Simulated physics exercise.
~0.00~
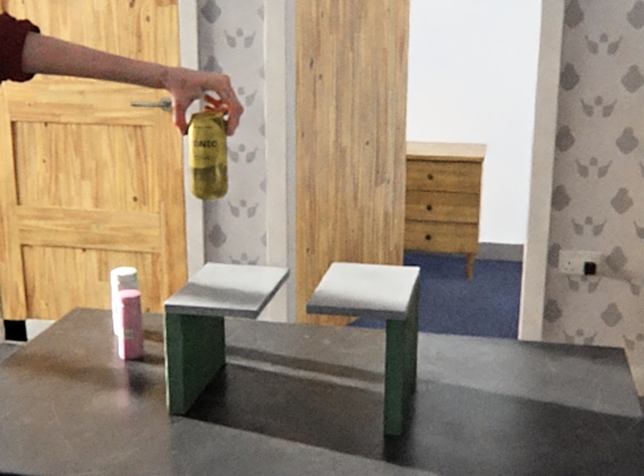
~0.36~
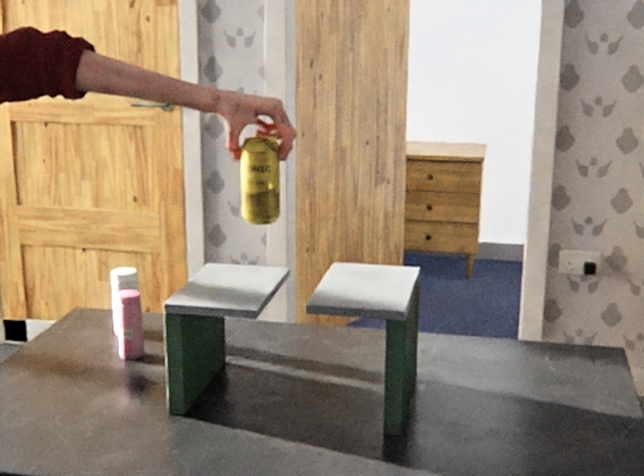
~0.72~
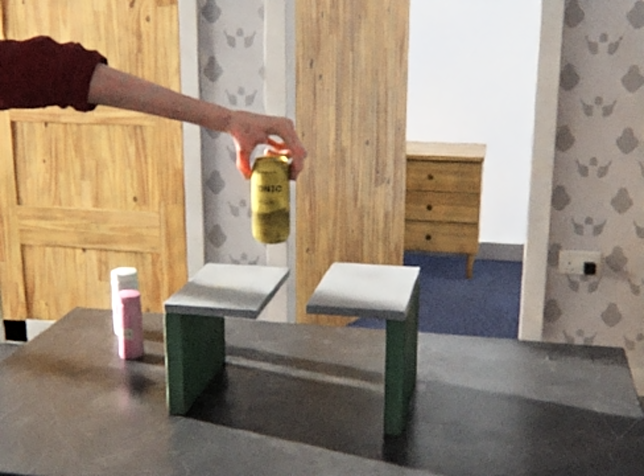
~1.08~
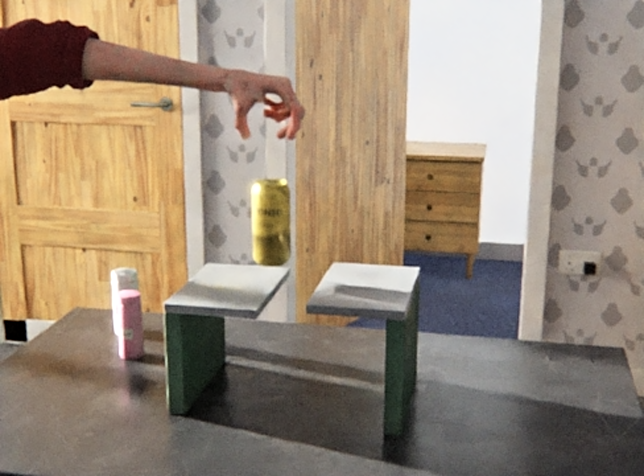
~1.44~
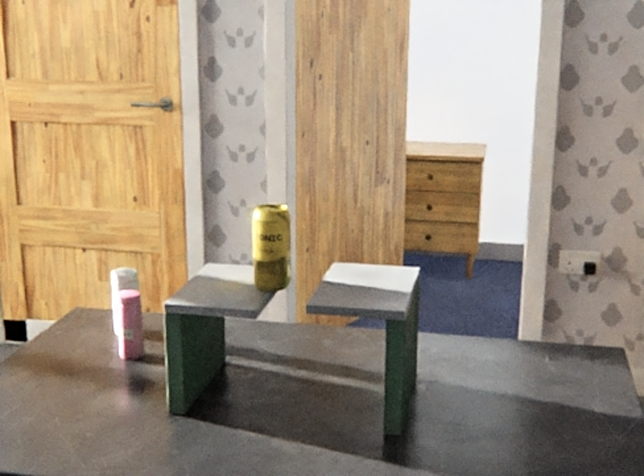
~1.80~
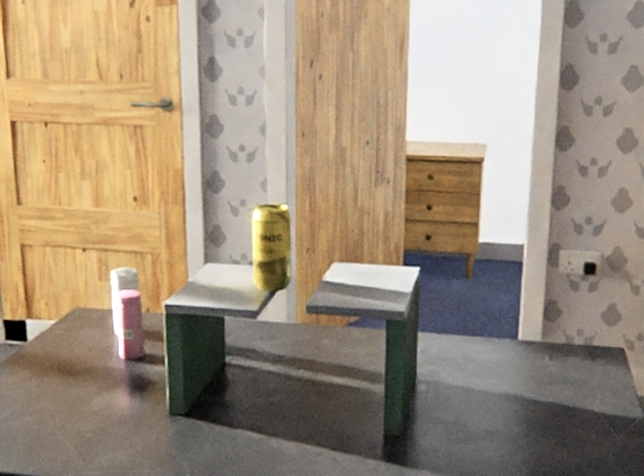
On a dark table in a room, a hand carried a yellow can rightward over two raised ledges beside a pink shaker and a white one, then let go, and the can dropped onto the left ledge's edge and stayed there upright.
